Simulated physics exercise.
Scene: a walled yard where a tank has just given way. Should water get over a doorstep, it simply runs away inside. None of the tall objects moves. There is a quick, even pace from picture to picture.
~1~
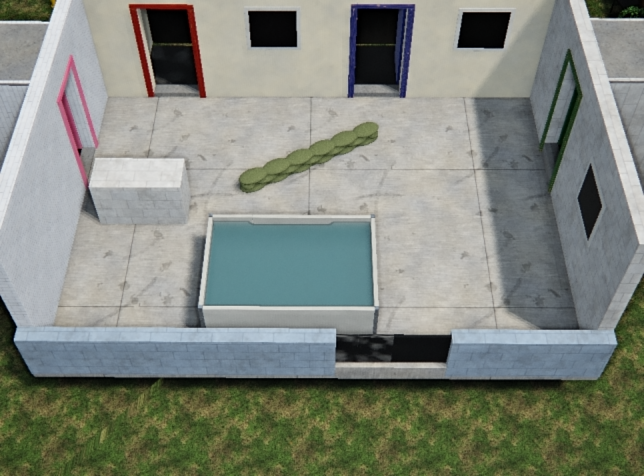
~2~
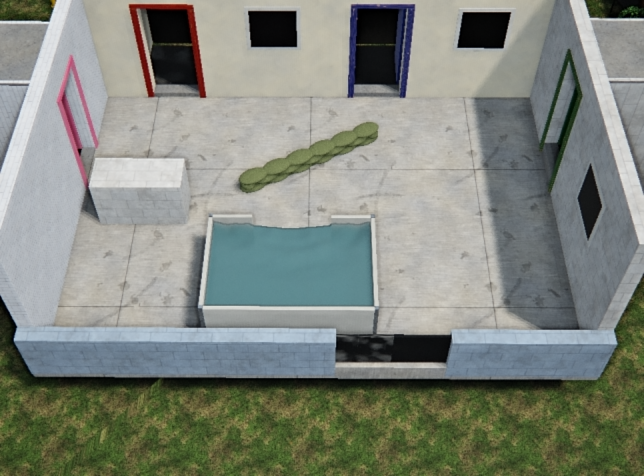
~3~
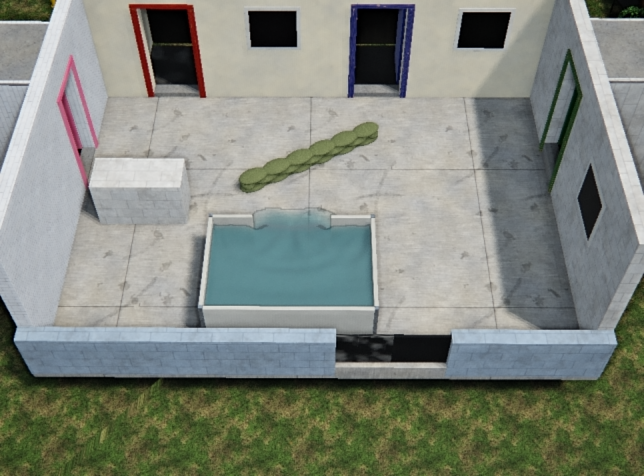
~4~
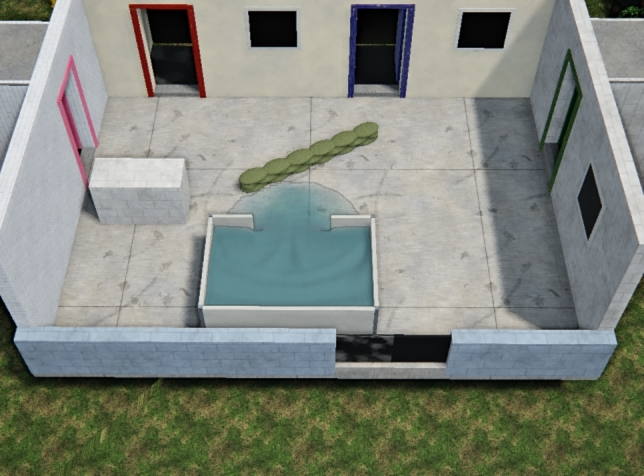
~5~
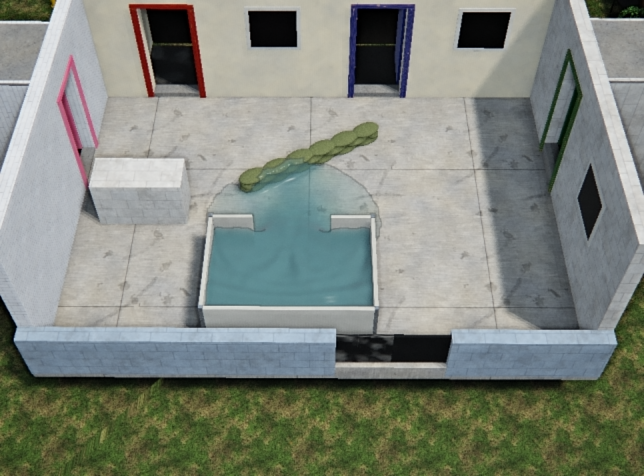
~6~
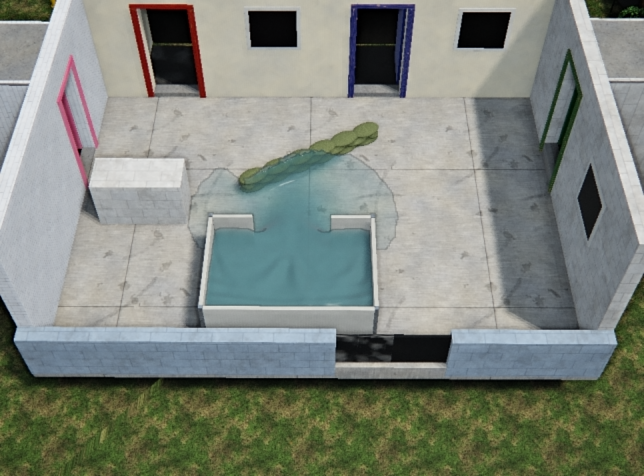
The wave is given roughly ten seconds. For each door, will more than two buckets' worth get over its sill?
Door by door: The green door no, two buckets' worth or less; the blue door no, two buckets' worth or less; the pink door yes, more than two buckets' worth; the red door no, two buckets' worth or less.
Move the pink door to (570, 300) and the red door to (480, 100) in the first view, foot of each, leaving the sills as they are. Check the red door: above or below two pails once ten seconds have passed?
I'd say the red one tops it.
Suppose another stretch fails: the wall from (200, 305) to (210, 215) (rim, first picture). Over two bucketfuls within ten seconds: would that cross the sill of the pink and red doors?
Lab note: Pink door above the mark, red door above the mark.
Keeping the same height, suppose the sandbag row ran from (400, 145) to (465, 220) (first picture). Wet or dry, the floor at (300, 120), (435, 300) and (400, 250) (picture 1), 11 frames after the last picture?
Those spots come out swamped, untouched and untouched, respectively.
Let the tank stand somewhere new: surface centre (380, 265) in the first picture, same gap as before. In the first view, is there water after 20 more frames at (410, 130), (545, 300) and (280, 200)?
Hit, spared, hit.
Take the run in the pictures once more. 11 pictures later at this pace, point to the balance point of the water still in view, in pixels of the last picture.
About (311, 225).
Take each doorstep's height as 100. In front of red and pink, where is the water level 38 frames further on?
I'd put it at close to 80 and 180 per cent.
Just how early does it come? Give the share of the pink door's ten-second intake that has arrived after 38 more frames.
Something like 65 in a hundred.
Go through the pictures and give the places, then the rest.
The open tank at (290, 263) is whole and still, in the first frame.
The front is at a hidden place, out from the gap on the open tank's far side, in the second frame.
The front is at (259, 215), out from the gap on the open tank's far side, in the third frame.
The front is at (271, 187), out from the gap on the open tank's far side, in the fourth frame.
The front is at (321, 165), out from the gap on the open tank's far side, in the fifth frame.
Water pours out on the open tank's far side and has run to (344, 155), in the sixth frame.
A moment on, water covers 25 % of the floor; the green door not reached, the blue door not reached, the pink door not reached, the red door not reached.
Next, water covers 55 % of the floor; the green door not reached, the blue door wet at the sill, nothing in, the pink door wet at the sill, nothing in, the red door not reached.
Then, water covers 60 % of the floor; the green door wet at the sill, nothing in, the blue door wet at the sill, nothing in, the pink door over two buckets in, the red door wet at the sill, nothing in.
Later, water covers 85 % of the floor; the green door under two buckets in, the blue door wet at the sill, nothing in, the pink door over two buckets in, the red door under two buckets in.
In the end, water covers 95 % of the floor; the green door under two buckets in, the blue door wet at the sill, nothing in, the pink door over two buckets in, the red door under two buckets in.
